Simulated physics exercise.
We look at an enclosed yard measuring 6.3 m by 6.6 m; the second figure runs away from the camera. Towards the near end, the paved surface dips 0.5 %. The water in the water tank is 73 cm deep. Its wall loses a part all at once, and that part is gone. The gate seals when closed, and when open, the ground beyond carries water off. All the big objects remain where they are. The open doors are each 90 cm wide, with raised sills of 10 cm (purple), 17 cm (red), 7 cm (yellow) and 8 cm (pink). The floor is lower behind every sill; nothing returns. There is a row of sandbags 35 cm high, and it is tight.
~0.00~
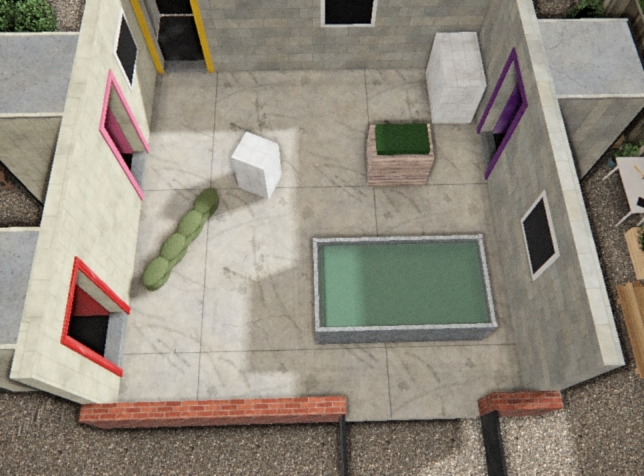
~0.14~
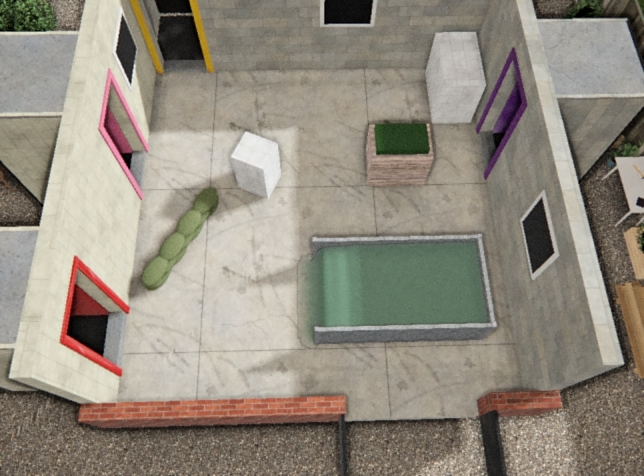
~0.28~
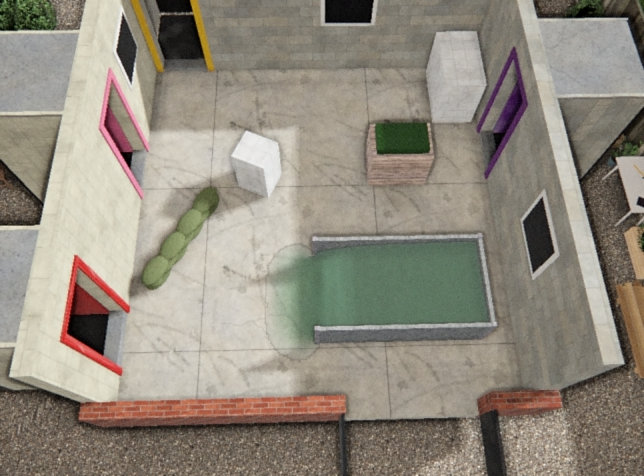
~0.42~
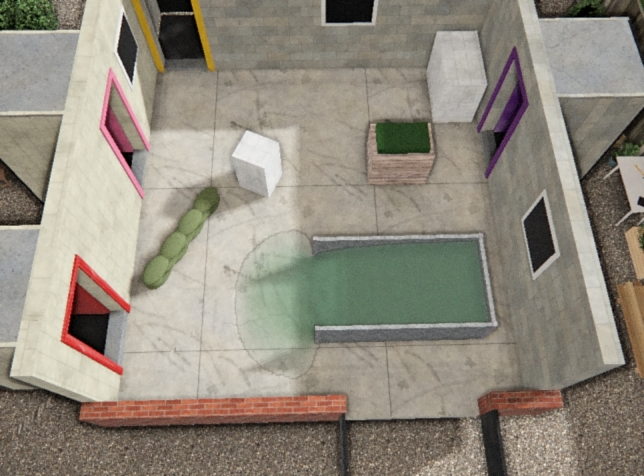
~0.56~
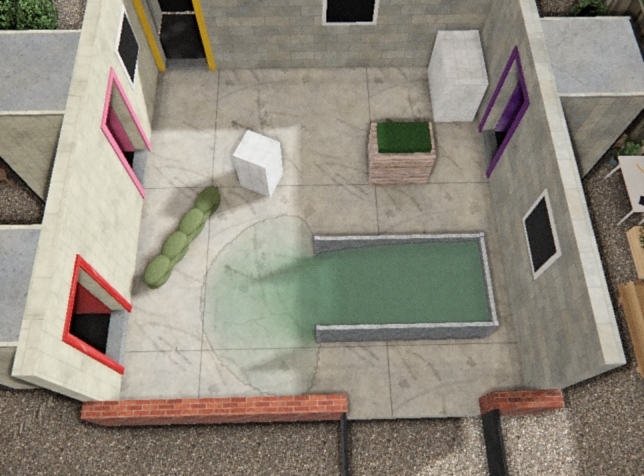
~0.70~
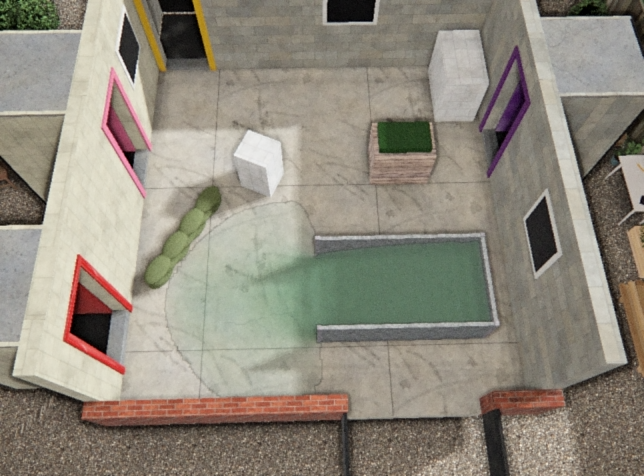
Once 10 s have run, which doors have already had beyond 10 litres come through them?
The purple door will not let too much through; the red door will let too much through; the yellow door will let too much through; the pink door will not let too much through.
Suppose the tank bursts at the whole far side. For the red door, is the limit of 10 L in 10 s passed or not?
Red: Falls short.
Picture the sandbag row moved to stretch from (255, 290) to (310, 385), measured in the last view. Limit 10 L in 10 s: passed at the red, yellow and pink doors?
Against that limit: Red below, yellow past it, pink past it.
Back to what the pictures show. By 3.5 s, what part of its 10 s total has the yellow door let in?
Share by then: ~ 0 %.
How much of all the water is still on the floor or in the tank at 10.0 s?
Some 82 per cent remains.
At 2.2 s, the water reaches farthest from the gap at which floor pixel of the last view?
I'd put it close to (190, 133).
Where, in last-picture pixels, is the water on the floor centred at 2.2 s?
About (282, 301).
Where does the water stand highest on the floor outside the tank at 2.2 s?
Spot: Approx. (121, 395).
After 1.4 s water covers 25 % of the floor and is deepest (41 cm) near (120, 407); purple door not reached, red door 33 cm at the sill, 16 L in, yellow door not reached, pink door not reached.
After 2.2 s water covers 30 % of the floor and is deepest (46 cm) near (121, 395); purple door not reached, red door 38 cm at the sill, 94 L in, yellow door not reached, pink door not reached.
After 3.5 s water covers 50 % of the floor and is deepest (32 cm) near (131, 316); purple door not reached, red door 30 cm at the sill, 250 L in, yellow door 4 cm at the sill, 0 L in, pink door 3 cm at the sill, 0 L in.
After 6.0 s water covers 75 % of the floor and is deepest (18 cm) near (525, 396); purple door not reached, red door 13 cm at the sill, 293 L in, yellow door 11 cm at the sill, 24 L in, pink door 2 cm at the sill, 0 L in.
After 10.0 s water covers 95 % of the floor and is deepest (11 cm) near (475, 105); purple door 4 cm at the sill, 0 L in, red door 7 cm at the sill, 293 L in, yellow door 4 cm at the sill, 39 L in, pink door 5 cm at the sill, 0 L in.
